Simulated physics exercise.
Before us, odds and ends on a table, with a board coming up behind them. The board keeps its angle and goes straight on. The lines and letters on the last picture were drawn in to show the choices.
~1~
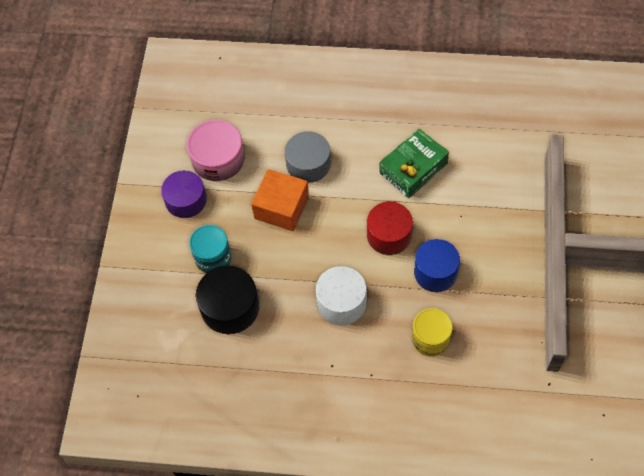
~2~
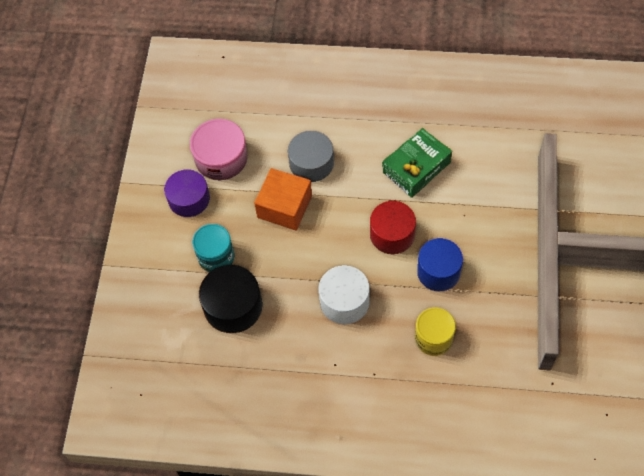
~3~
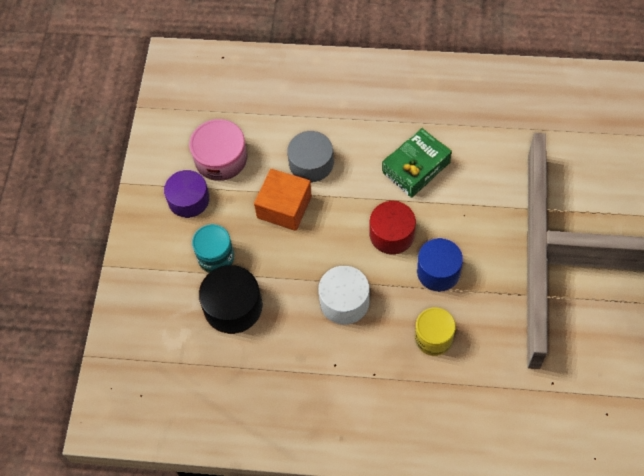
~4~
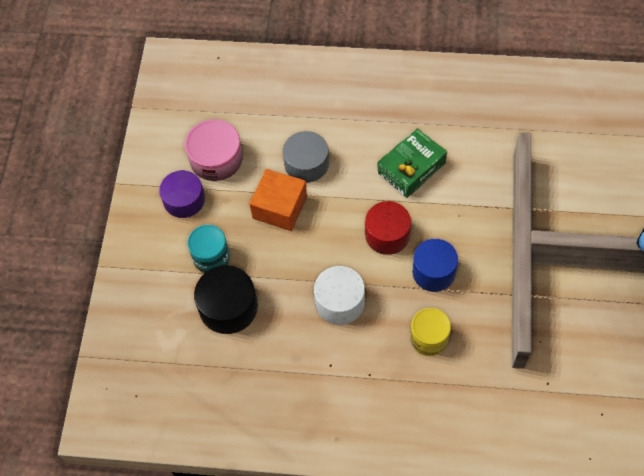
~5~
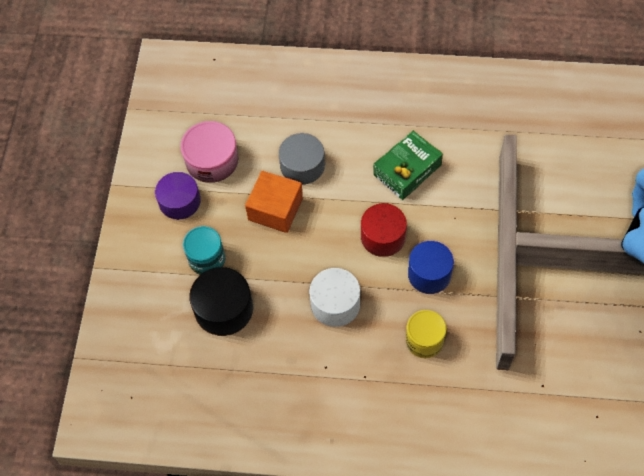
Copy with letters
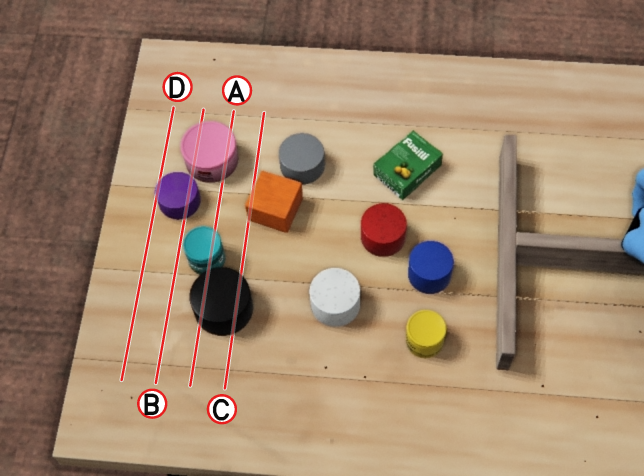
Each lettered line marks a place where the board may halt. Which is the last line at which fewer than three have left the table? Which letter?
It should halt at B.
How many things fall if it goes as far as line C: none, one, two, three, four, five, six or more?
By then, none.
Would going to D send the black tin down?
By then, yes.
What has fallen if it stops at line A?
The pink jar.
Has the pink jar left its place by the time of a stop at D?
By then, yes.
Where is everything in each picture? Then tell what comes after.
In the first frame, orange block (281, 200); black tin (228, 300); blue pot (437, 266).
In the second frame, board (552, 237); white pot (344, 295).
In the third frame, board (540, 236); pink jar (219, 150).
In the fourth frame, board (525, 236); purple tin (182, 194).
In the fifth frame, board (510, 238); yellow tub (426, 335); green packet (408, 165); orange block (274, 202).
On the marked copy, A at (214, 239); B at (181, 237); C at (246, 241); D at (149, 235).
Following B. Soon after the start, board (390, 230); yellow tub (357, 331); green packet (364, 171).
Later, board (270, 222); pink jar (163, 150); purple tin (164, 195).
In the end, board (181, 216); pink jar over the edge; purple tin over the edge; two fallen.
As for the rest, A is within the limit but short; C is within the limit but short; D drops six.
